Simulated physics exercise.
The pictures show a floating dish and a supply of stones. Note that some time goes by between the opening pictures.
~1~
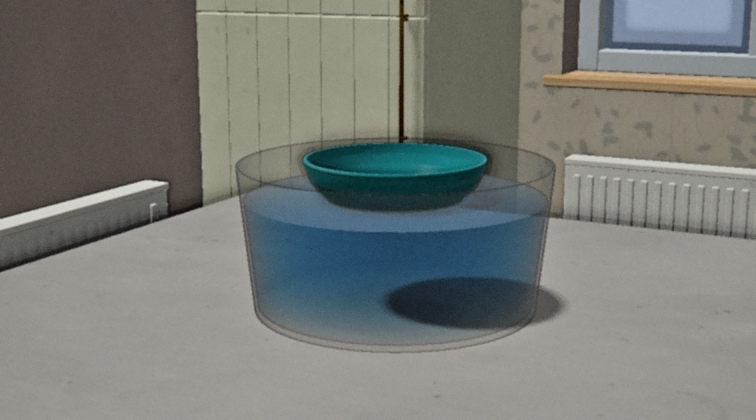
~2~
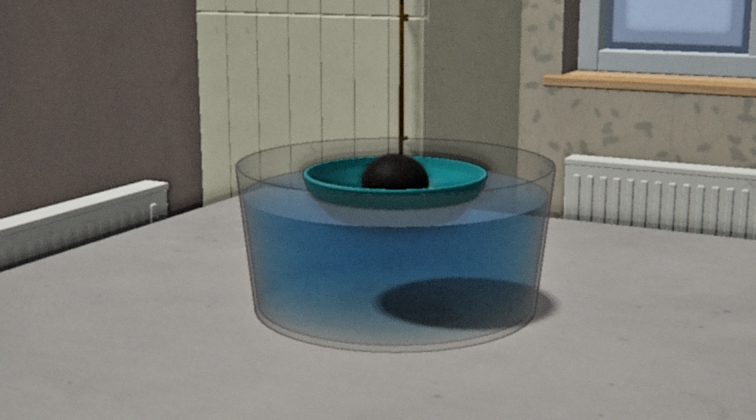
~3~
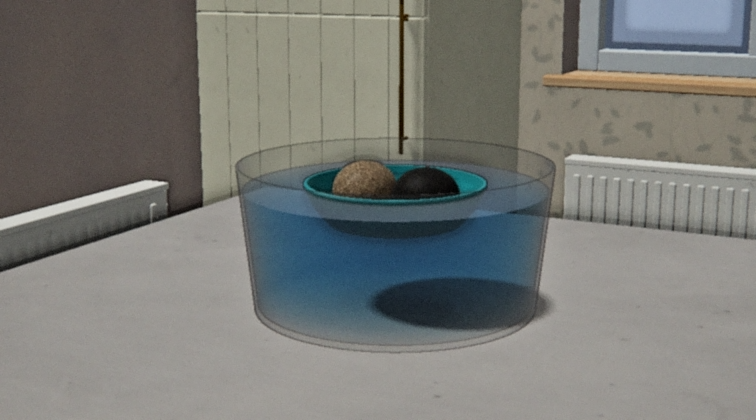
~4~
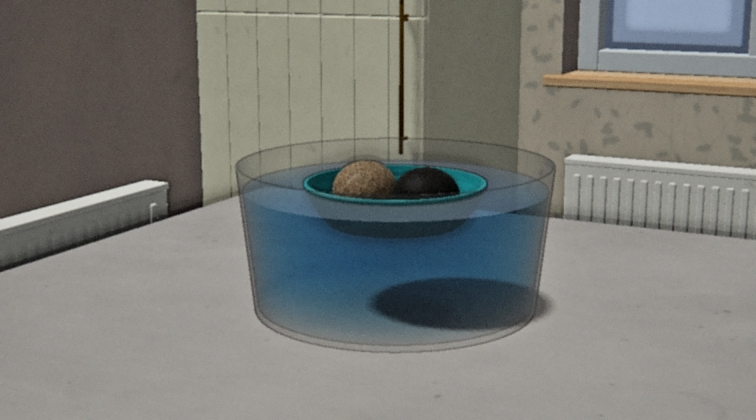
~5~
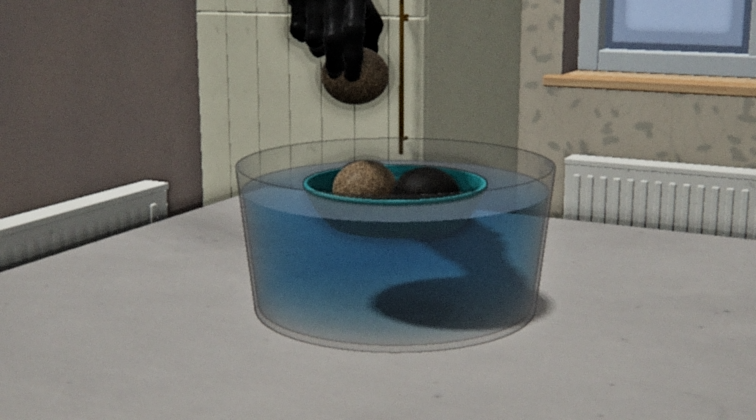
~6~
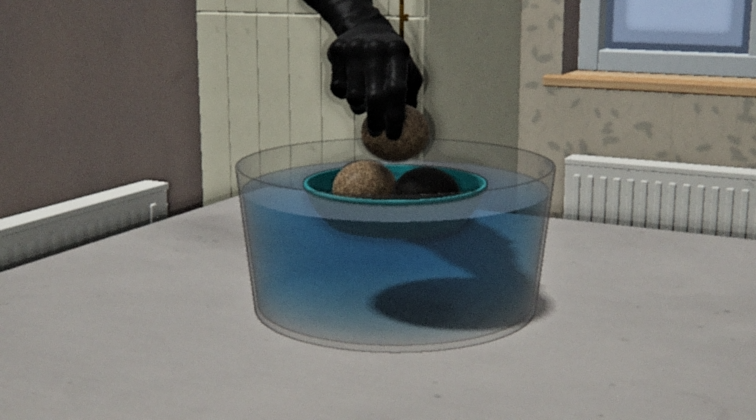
A gloved hand brings another stone over a floating teal dish already holding two stones.
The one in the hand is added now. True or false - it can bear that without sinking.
False, it sinks.
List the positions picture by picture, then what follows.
The first picture shows dish (395, 160) empty; most of its side above the surface.
The second picture shows dish (395, 174) with one aboard; about half of its side above the surface.
The third picture shows dish (395, 184) with two aboard; about a fifth of its side above the surface.
The fourth picture shows dish (395, 184) with two aboard; about a fifth of its side above the surface.
The fifth picture shows dish (395, 184) with two aboard; about a fifth of its side above the surface; the next stone in the hand at (355, 75).
The sixth picture shows dish (395, 184) with two aboard; about a fifth of its side above the surface; the next stone in the hand at (395, 132).
A moment on, the stone is in and the dish dips.
Further on, water pours in over its edge.
When it is over, the dish lies on the bottom with its load.
